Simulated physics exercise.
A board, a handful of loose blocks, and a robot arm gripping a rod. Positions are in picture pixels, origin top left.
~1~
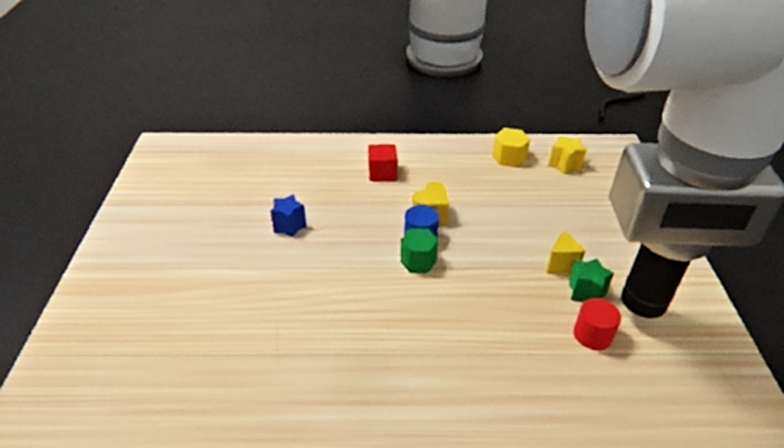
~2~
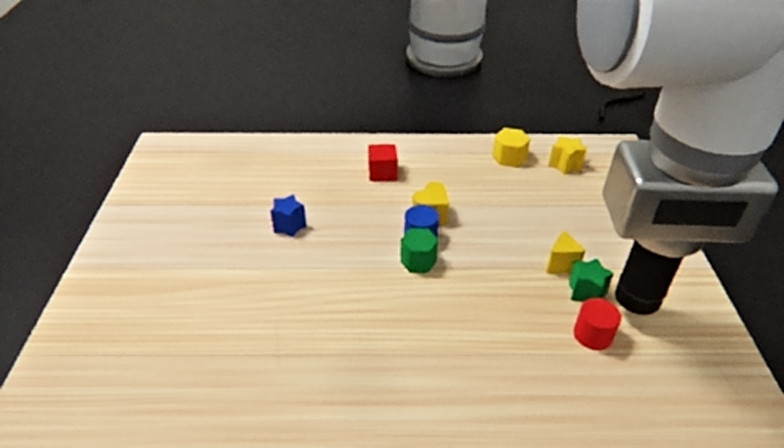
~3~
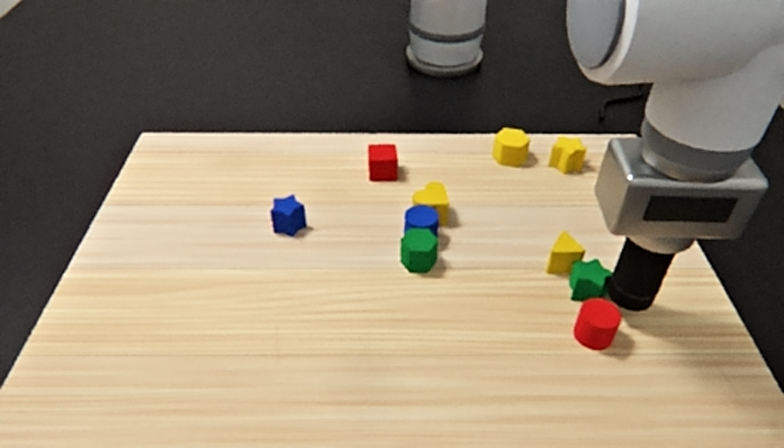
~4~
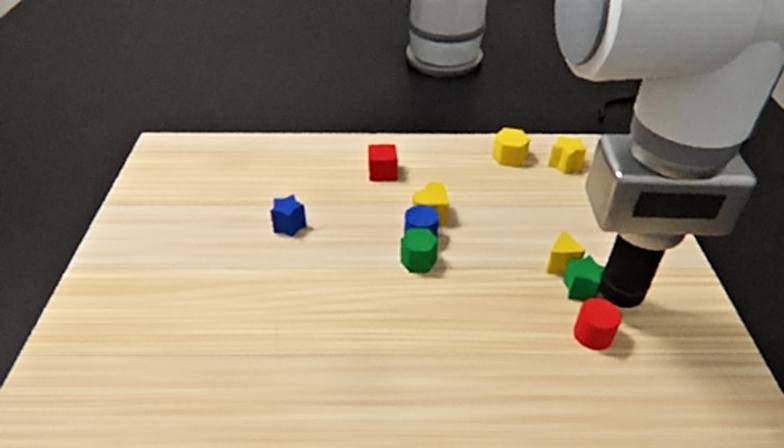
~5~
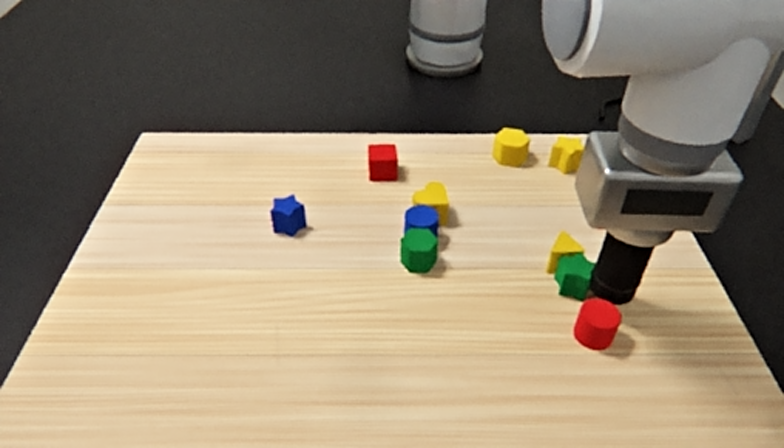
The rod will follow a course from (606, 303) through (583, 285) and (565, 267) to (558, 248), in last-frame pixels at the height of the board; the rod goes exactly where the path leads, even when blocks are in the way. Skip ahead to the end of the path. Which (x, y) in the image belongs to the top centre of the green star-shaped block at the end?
The point I'd pick in the picture is (530, 227).
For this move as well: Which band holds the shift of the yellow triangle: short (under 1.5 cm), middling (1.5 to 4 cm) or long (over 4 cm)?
It falls in the over 4 cm band.
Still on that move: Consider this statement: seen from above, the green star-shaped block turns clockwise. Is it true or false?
That is false.
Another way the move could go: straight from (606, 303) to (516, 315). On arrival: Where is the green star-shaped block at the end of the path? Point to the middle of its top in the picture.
Final place: (548, 260).
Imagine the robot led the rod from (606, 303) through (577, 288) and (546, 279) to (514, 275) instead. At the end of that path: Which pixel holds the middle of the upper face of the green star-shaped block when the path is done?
It ends at (493, 233).
The first path, step by step. Halfway along, rod at (577, 262); yellow triangle at (541, 220); green star-shaped block at (546, 240).
At the end, rod at (562, 234); yellow triangle at (529, 209), turned 15° clockwise; green star-shaped block at (530, 227), turned 40° anticlockwise; red circle not moved.
